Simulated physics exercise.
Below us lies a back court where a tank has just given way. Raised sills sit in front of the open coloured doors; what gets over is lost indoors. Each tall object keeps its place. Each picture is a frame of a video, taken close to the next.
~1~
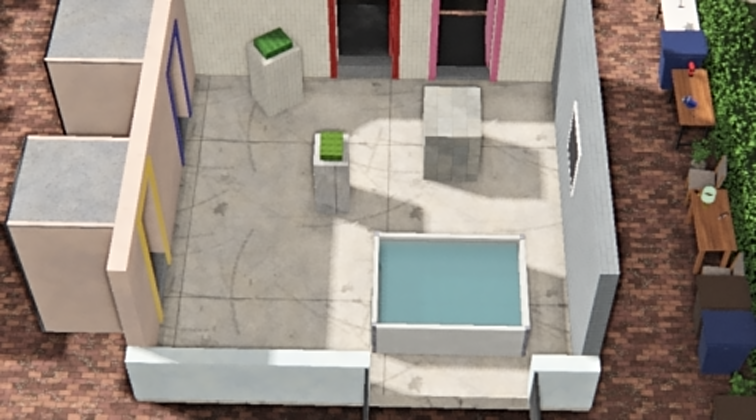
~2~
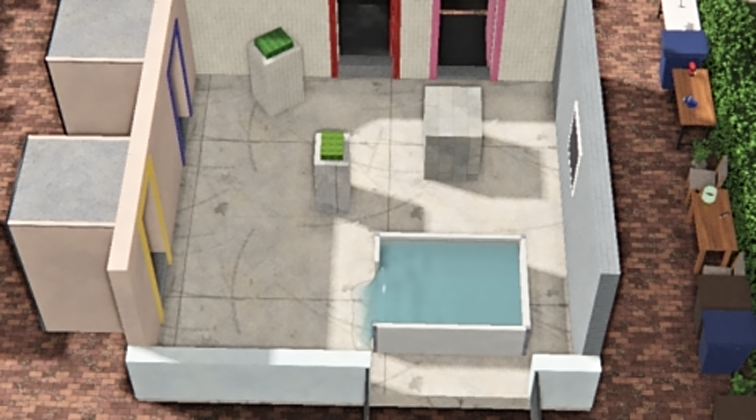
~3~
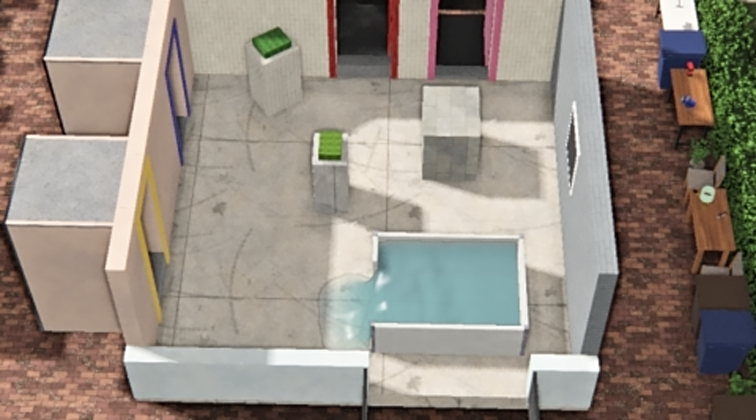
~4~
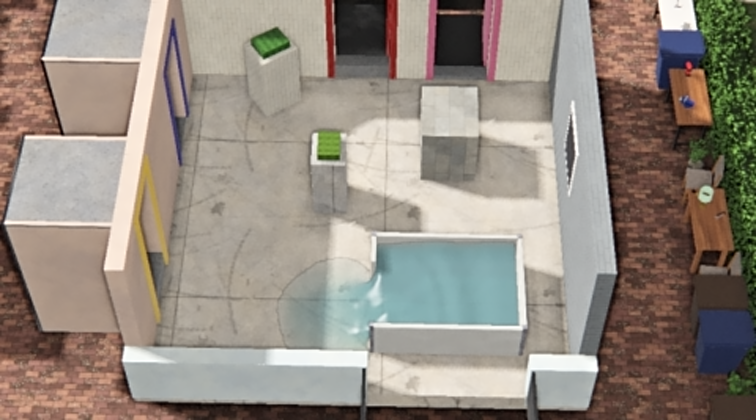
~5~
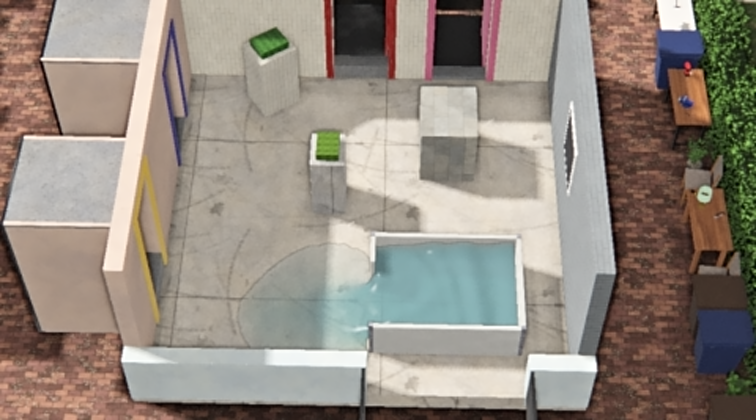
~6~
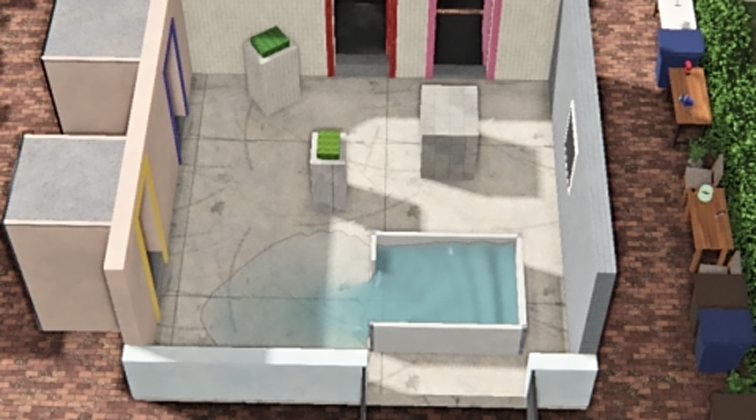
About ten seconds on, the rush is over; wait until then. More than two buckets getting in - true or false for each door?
Blue door: True; red door: False; pink door: False; yellow door: False.
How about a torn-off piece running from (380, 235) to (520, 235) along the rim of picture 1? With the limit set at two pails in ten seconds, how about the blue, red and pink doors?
Against the threshold, blue beats it, red misses it, pink beats it.
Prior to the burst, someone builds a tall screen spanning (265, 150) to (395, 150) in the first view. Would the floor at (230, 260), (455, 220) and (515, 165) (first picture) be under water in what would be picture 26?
Taking the points in turn, they are inundated, high and dry and high and dry.
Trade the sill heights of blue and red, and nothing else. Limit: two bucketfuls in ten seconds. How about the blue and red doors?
The blue door falls short; the red door exceeds the limit.
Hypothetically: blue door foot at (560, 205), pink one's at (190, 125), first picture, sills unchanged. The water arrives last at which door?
That is the blue one.
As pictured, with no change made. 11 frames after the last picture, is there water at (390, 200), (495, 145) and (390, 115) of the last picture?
First spared, then spared, then spared.
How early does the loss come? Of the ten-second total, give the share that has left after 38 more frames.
Around 15 % of the total, roughly.
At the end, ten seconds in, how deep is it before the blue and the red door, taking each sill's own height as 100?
About 270 %, then 20 %.
A moment on, water covers 25 % of the floor; the blue door not reached, the red door not reached, the pink door not reached, the yellow door wet at the sill, nothing in.
Next, water covers 30 % of the floor; the blue door not reached, the red door not reached, the pink door not reached, the yellow door wet at the sill, nothing in.
Then, water covers 40 % of the floor; the blue door under two buckets in, the red door not reached, the pink door not reached, the yellow door wet at the sill, nothing in.
Later, water covers 65 % of the floor; the blue door under two buckets in, the red door wet at the sill, nothing in, the pink door wet at the sill, nothing in, the yellow door wet at the sill, nothing in.
In the end, water covers 95 % of the floor; the blue door far over two buckets in, the red door wet at the sill, nothing in, the pink door wet at the sill, nothing in, the yellow door wet at the sill, nothing in.
